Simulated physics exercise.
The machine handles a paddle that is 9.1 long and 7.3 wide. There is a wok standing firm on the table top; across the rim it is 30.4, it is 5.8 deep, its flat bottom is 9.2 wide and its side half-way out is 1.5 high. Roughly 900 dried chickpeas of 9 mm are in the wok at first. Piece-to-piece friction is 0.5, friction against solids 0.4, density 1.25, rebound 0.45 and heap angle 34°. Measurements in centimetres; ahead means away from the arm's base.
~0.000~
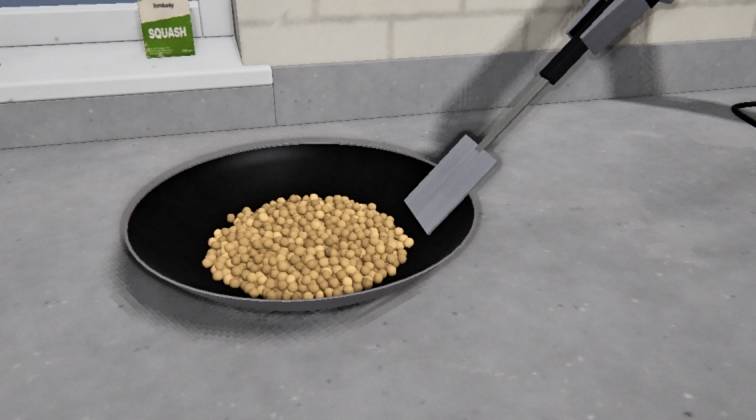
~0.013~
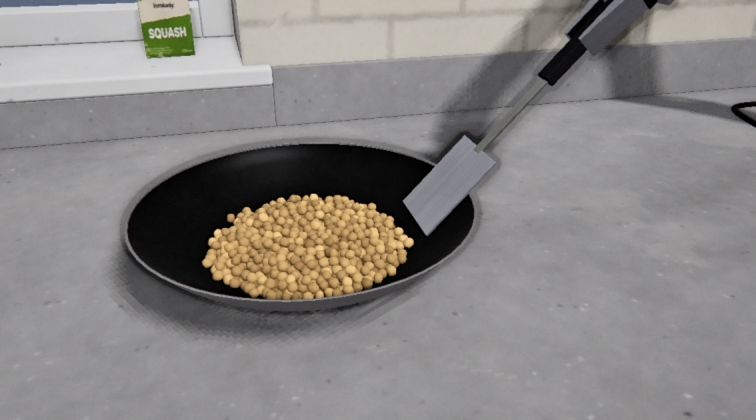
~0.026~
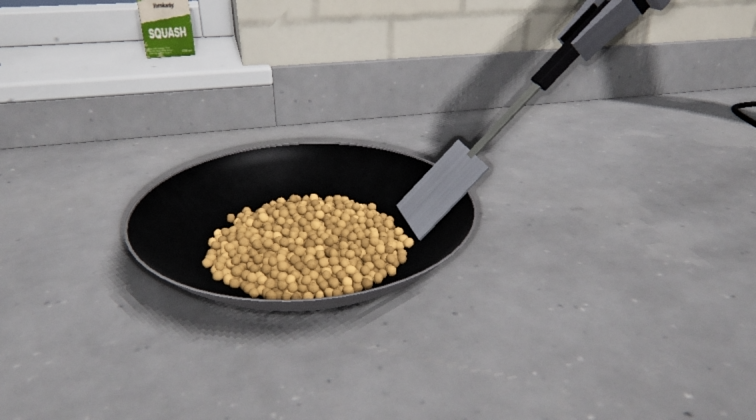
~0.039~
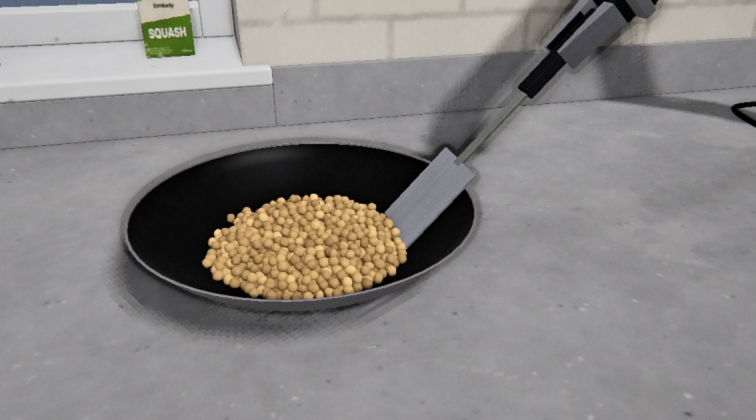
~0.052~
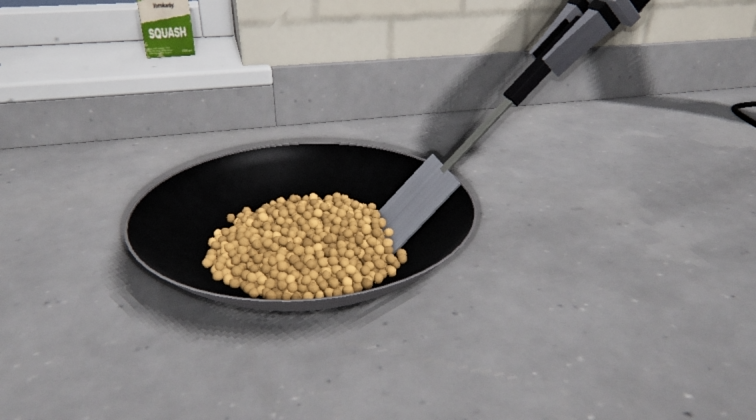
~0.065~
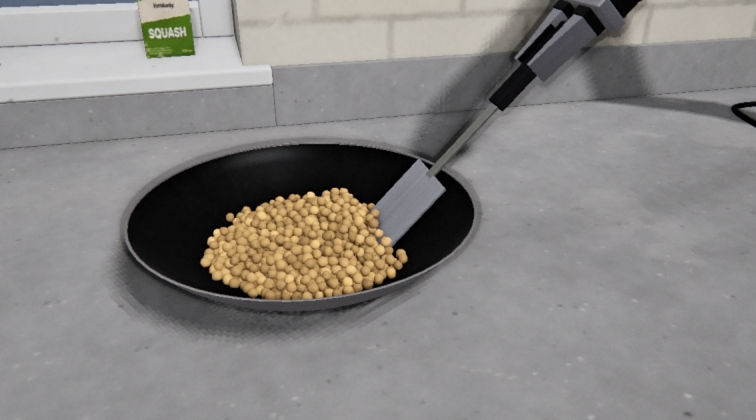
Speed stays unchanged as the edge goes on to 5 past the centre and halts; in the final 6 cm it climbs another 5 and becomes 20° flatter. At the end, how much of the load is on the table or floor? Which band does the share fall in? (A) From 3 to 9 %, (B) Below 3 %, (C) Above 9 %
Above 9 % (C).
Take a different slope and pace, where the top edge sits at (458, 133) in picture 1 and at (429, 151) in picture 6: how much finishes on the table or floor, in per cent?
Some 0 per cent.
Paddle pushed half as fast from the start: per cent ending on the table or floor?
I'd reckon close to 0 per cent.
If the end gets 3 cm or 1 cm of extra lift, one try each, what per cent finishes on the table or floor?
Roughly 0 per cent, then 0 per cent.
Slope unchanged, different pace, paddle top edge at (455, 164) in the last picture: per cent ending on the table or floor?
Estimate: Close to 0 %.
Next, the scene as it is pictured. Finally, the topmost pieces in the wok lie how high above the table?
Close to 5.0 centimetres high.
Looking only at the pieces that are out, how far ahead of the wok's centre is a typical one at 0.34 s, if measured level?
That distance is around 22 cm.
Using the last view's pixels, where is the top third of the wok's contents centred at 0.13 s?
Near pixel (285, 225).
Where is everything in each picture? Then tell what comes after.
In the first picture, paddle top edge at (481, 148), sloping 46°; upper third of the load around (306, 234), from x 205 to 410, top at y 200; 900 in the wok.
In the second picture, paddle top edge at (480, 149), sloping 46°; upper third of the load around (306, 234), from x 205 to 410, top at y 200.
In the third picture, paddle top edge at (473, 153), sloping 46°; upper third of the load around (306, 234), from x 205 to 410, top at y 200.
In the fourth picture, paddle top edge at (460, 161), sloping 46°; upper third of the load around (307, 234), from x 205 to 400, top at y 200.
In the fifth picture, paddle top edge at (446, 168), sloping 46°; upper third of the load around (312, 232), from x 205 to 400, top at y 195.
In the sixth picture, paddle top edge at (432, 173), sloping 46°; upper third of the load around (313, 229), from x 205 to 405, top at y 190; 900 in the wok.
By 0.10 s, sloping 46°, highest piece 6 above the table; 900 in the wok.
By 0.13 s, sloping 39°, highest piece 7 above the table; 900 in the wok.
By 0.34 s, sloping 26°, highest piece 8 above the table; 791 in the wok, 61 on the table or floor, 48 on the blade or in flight.
By 1.39 s, sloping 26°, highest piece 5 above the table; 790 in the wok, 110 on the table or floor.
Final count, 790 in the wok, 110 on the table or floor. That is 12 % on the table or floor.
